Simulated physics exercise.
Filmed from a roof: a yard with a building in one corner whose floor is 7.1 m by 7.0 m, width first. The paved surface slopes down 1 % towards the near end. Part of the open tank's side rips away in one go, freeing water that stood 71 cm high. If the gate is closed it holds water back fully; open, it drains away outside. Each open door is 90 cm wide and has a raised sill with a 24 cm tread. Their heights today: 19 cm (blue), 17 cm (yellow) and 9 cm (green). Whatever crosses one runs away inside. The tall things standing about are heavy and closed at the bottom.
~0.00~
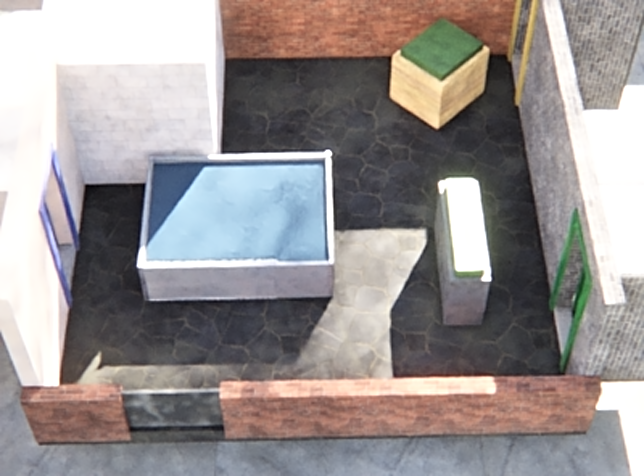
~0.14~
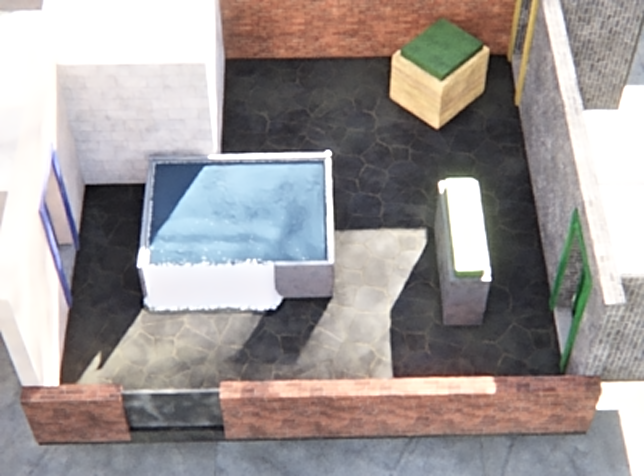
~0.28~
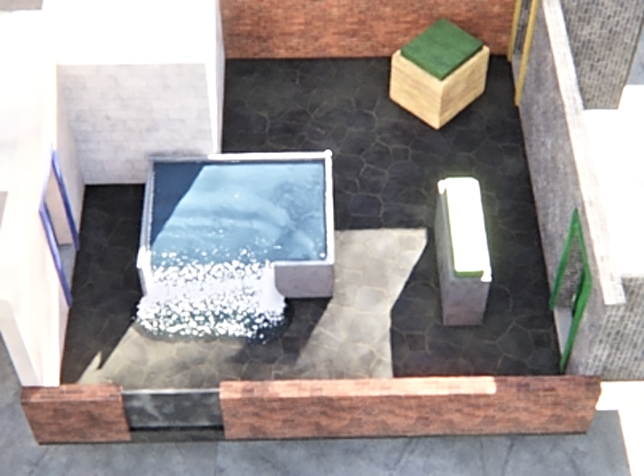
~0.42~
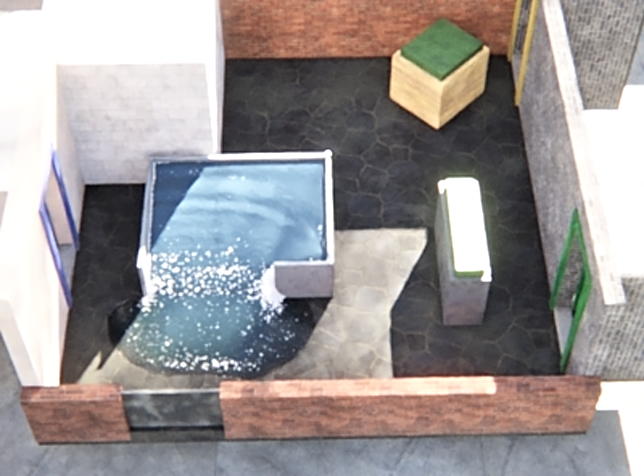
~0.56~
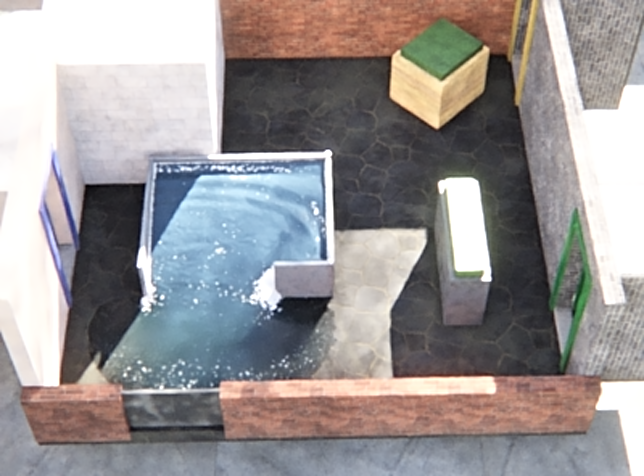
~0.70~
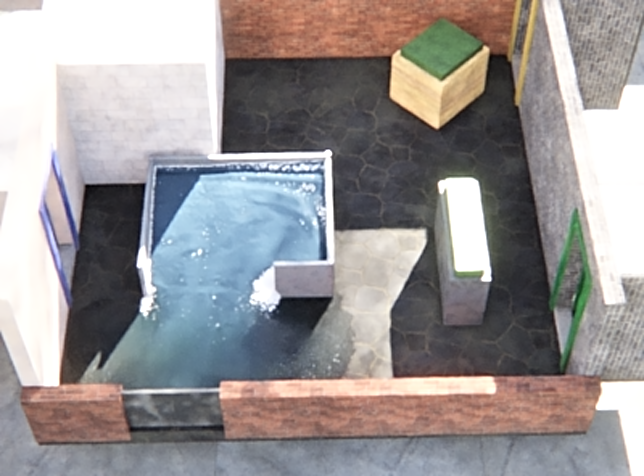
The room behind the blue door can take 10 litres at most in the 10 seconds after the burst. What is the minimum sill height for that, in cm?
Close to 23 cm is just enough.
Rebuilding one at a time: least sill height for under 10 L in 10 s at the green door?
About 21 cm at green.
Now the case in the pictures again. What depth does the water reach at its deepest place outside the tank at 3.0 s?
About 49 cm.
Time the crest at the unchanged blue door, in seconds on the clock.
Near 5.5 s.
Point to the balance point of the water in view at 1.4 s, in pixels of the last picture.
Near (227, 292).
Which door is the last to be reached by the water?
It is the yellow one.
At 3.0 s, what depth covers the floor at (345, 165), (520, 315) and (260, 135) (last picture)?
In that order: 0, 4 and 0 cm.
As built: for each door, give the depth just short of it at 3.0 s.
In cm: Blue 13, yellow 0, green 19.
After 1.4 s water covers 20 % of the floor, deepest (54 cm) near (55, 418); it has not reached the blue door.
After 3.0 s water covers 50 % of the floor, deepest (49 cm) near (143, 185); 13 cm at the blue door, 0 litres in over its 19 cm sill.
After 10.0 s water covers 95 % of the floor, deepest (21 cm) near (566, 408); 12 cm at the blue door, 31 litres in over its 19 cm sill.
At the blue door as built, the water arrived by 2.2 s and peaked near 29 cm at 5.6 s.
Run again over the same 10 s with other heights there, 37 litres in over 18.5 cm, 5 litres over 25.5 cm. The limit of 10 litres is kept from about 23 cm up.
